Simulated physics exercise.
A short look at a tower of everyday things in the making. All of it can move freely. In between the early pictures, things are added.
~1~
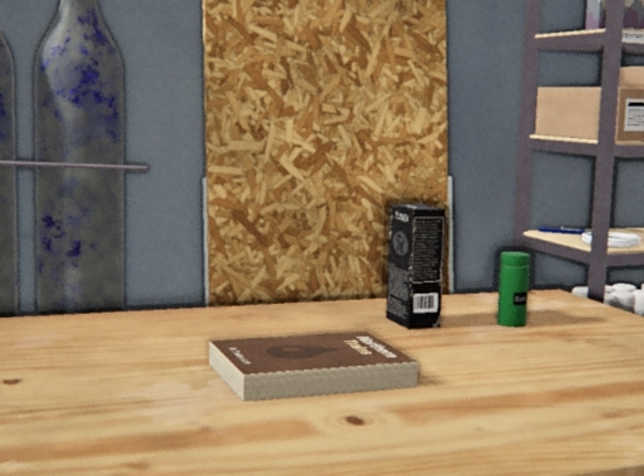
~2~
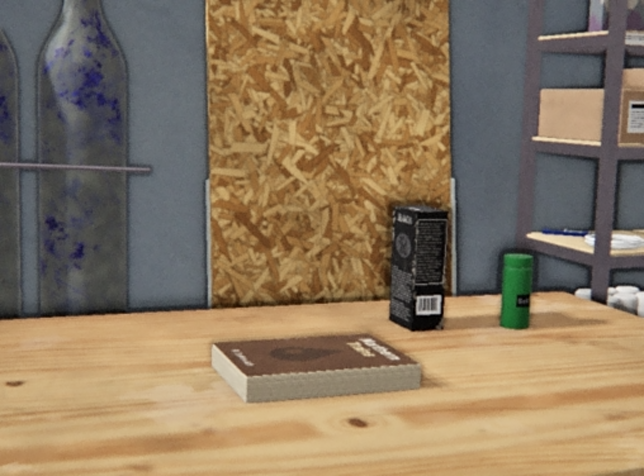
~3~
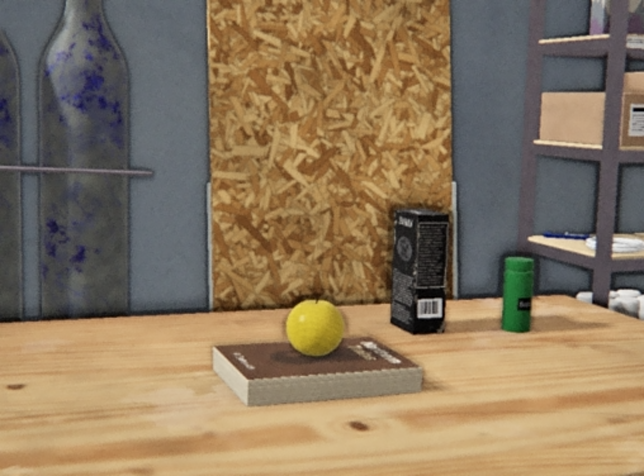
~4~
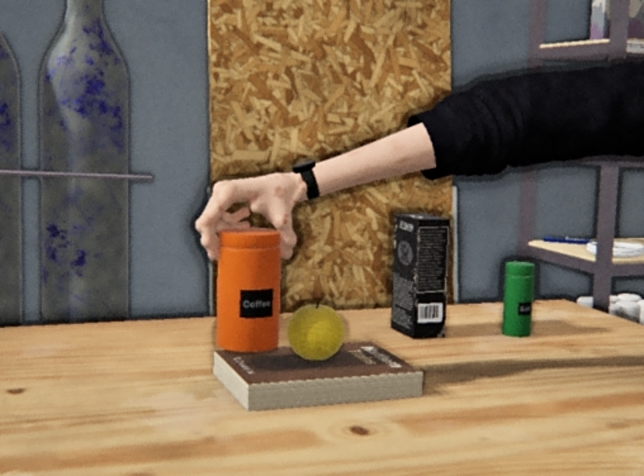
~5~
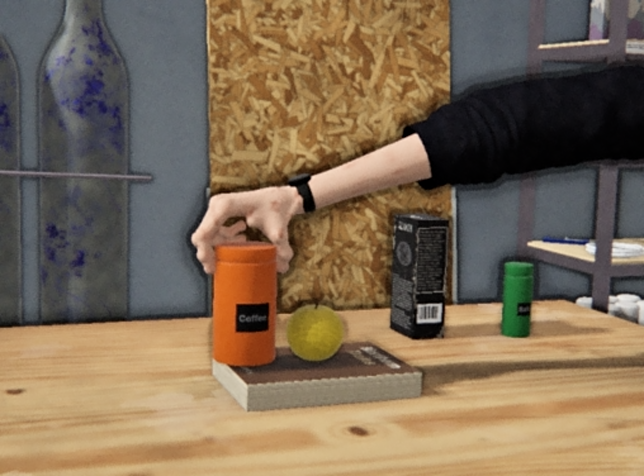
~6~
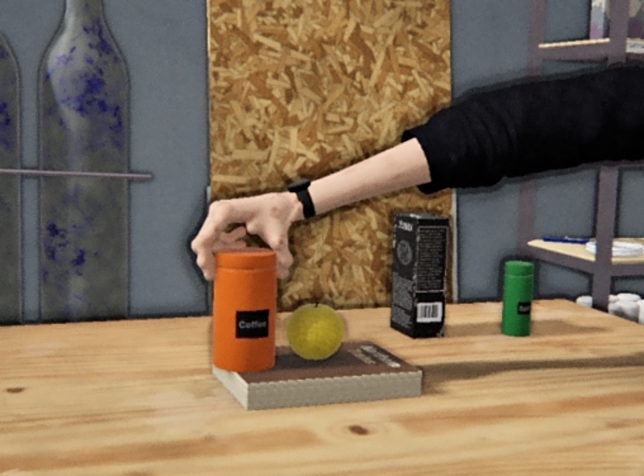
The clip shows a book on a wooden table near a black carton and a green shaker; a yellow fruit appears on the book, then a hand reaching from the right lowers an orange jar beside the fruit.
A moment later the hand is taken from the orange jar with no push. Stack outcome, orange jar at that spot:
Stable.
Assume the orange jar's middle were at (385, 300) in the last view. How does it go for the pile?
Afterwards the pile remains stable.
Then, 0.90 s on from there, no change.
Then, 2.00 s on from there, orange jar resting near (245, 309).
In the end, all 5 unmoved. At the end, from the last picture's camera, orange jar near (245, 309). The pile stays up.
